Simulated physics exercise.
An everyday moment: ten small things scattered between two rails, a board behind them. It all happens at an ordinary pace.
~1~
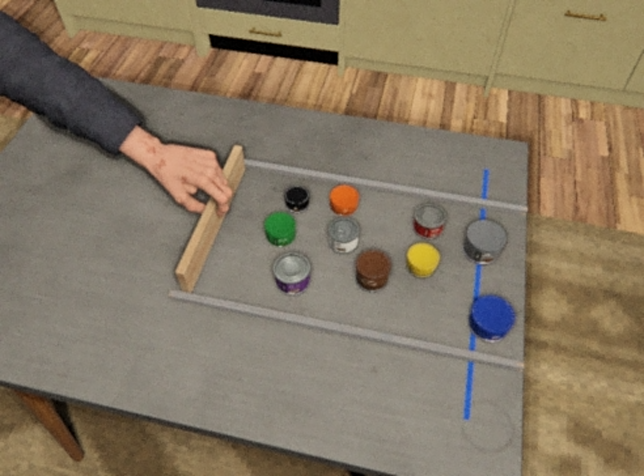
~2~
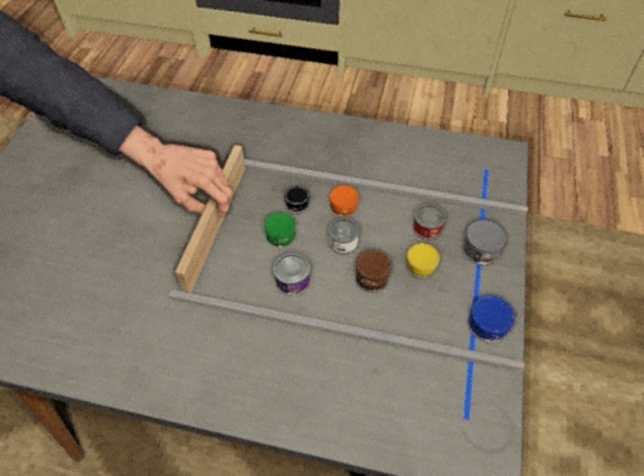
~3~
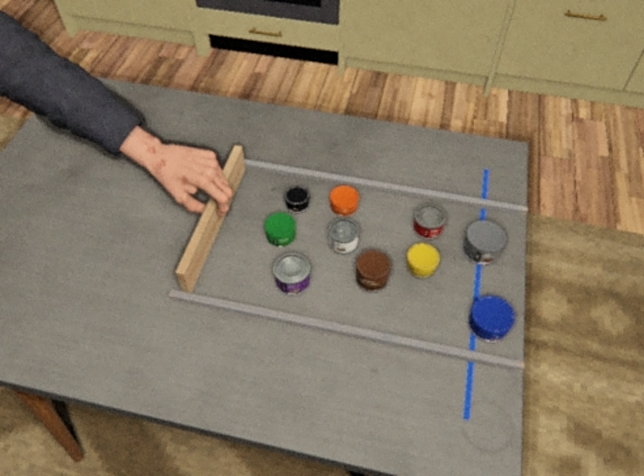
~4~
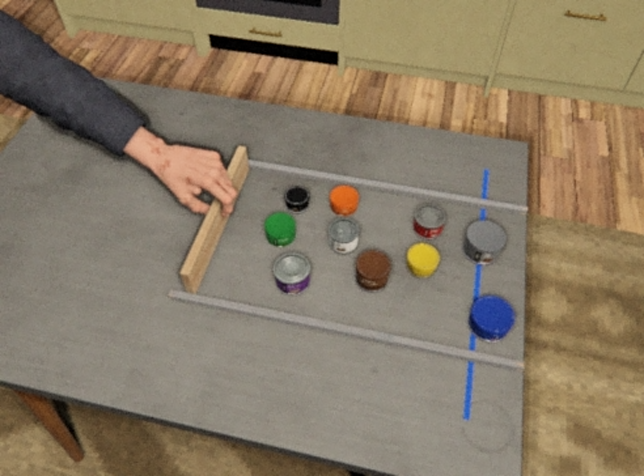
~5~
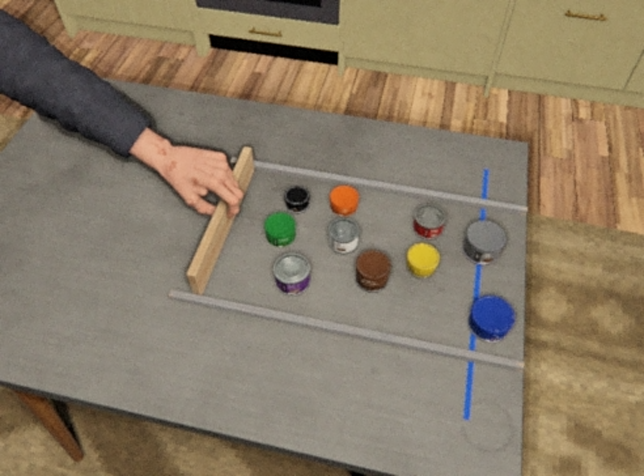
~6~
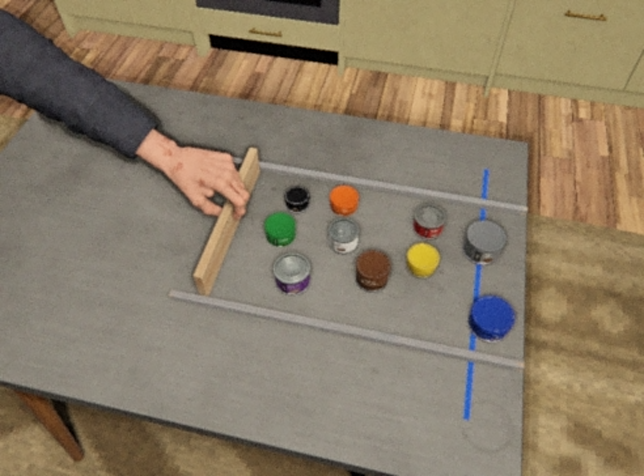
A hand in a dark sleeve holds a wooden board upright at the left of a grey table, seen from above in a room with pale green cabinets and wood flooring. Between two pale rails sit ten small tins and tubs, black, orange, green and purple nearest the board, blue and grey by blue tape at right. The hand slides the board slightly rightward, while the containers and camera stay still.
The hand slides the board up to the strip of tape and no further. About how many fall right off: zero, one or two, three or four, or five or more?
In the end the number that fall off is one or two.
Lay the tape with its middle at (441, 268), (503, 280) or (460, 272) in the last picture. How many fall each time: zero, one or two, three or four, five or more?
In that order: None at all; at least five; either one or two.
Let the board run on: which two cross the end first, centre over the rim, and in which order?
The order is the grey tin, the blue pot.
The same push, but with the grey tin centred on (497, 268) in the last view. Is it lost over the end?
From there it tumbles off.
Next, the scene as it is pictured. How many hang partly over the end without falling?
3 of them.
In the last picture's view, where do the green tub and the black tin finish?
First (496, 269), then (495, 239).
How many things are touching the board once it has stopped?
In contact: 5.
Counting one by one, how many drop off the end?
Exactly 2.
Soon after, none off yet; blue pot at rest near (491, 319); grey tin at rest near (483, 243); red tin at rest near (429, 222).
In the end, the number that fall off is one or two; gone, grey tin and blue pot.
